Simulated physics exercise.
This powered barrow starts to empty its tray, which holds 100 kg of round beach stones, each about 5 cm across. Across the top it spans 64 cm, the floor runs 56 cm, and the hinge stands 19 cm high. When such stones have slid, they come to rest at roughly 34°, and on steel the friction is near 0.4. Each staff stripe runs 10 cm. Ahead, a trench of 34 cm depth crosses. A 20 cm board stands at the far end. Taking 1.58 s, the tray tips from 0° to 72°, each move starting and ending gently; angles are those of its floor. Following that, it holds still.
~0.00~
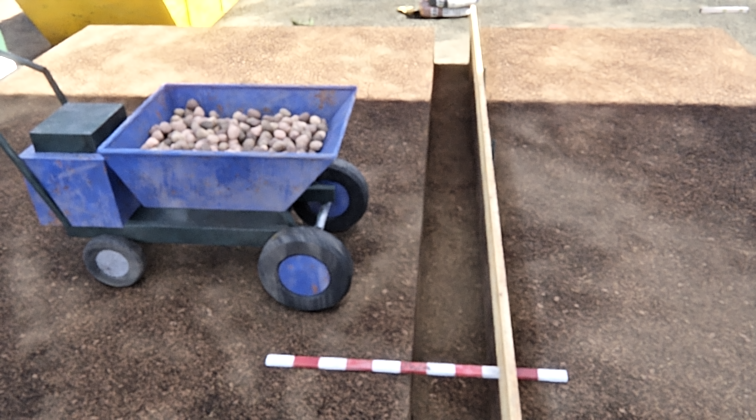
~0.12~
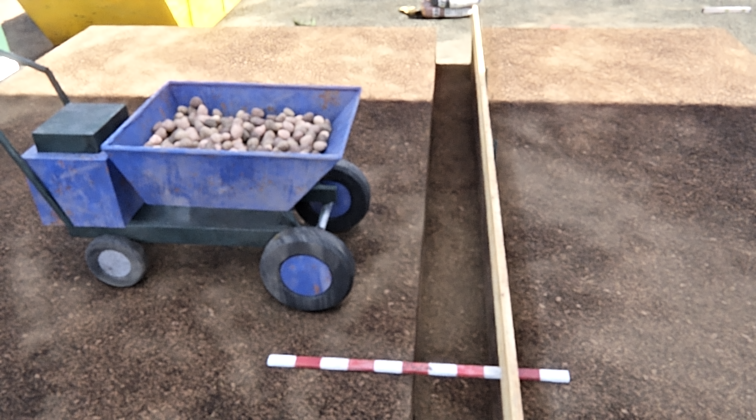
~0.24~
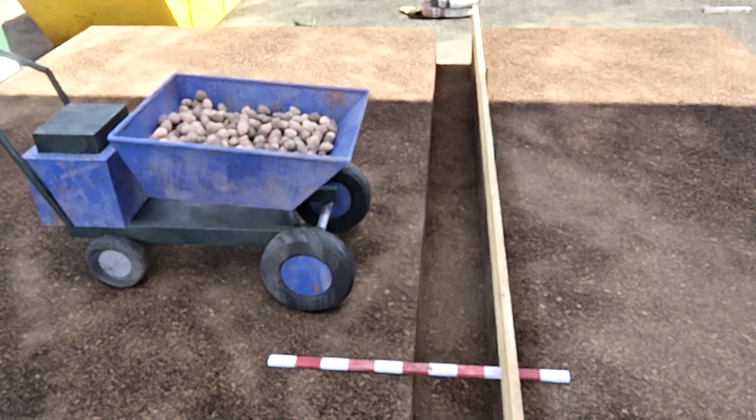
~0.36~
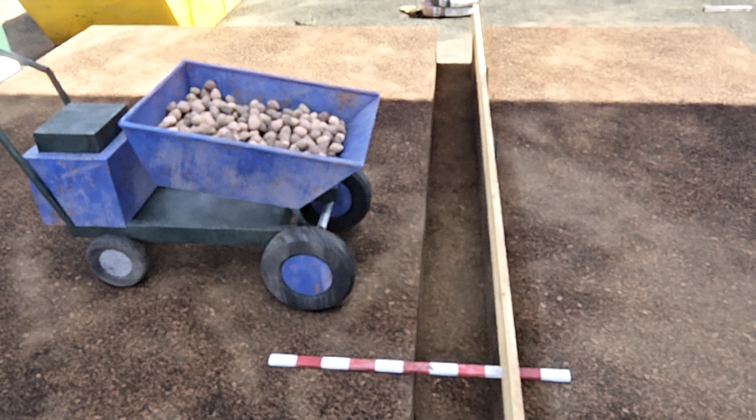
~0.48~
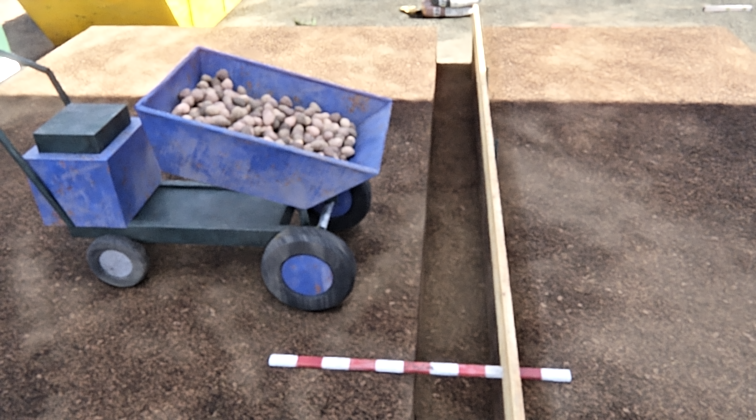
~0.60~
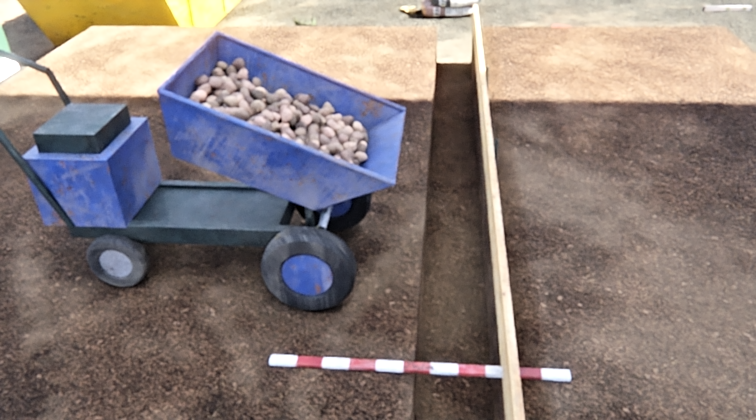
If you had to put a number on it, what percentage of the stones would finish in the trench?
I'd put it at about 87 percent.
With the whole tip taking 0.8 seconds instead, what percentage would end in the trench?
Around 75 per cent would end in the trench.
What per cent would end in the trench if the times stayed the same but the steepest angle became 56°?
Some 70% would finish there.
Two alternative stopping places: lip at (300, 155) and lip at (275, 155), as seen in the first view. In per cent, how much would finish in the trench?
100 %, then 100 %.
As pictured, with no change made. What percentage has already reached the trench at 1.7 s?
Close to 55 per cent has got there by then.
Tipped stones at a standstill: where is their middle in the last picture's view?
Look at roughly (463, 312).
After 1.2 s the floor is at 61°; 99 % in the tray, 1 % in the trench; the foremost stones are at (464, 220).
After 1.7 s the floor is at 72°; 33 % in the tray, 55 % in the trench, 12 % past the trench; the foremost stones are at (588, 283).
After 2.0 s the floor is at 72°; 6 % in the tray, 81 % in the trench, 13 % past the trench; the foremost stones are at (644, 285).
After 4.0 s the floor is at 72°; 0 % in the tray, 87 % in the trench, 13 % past the trench; the foremost stones are at (680, 303).
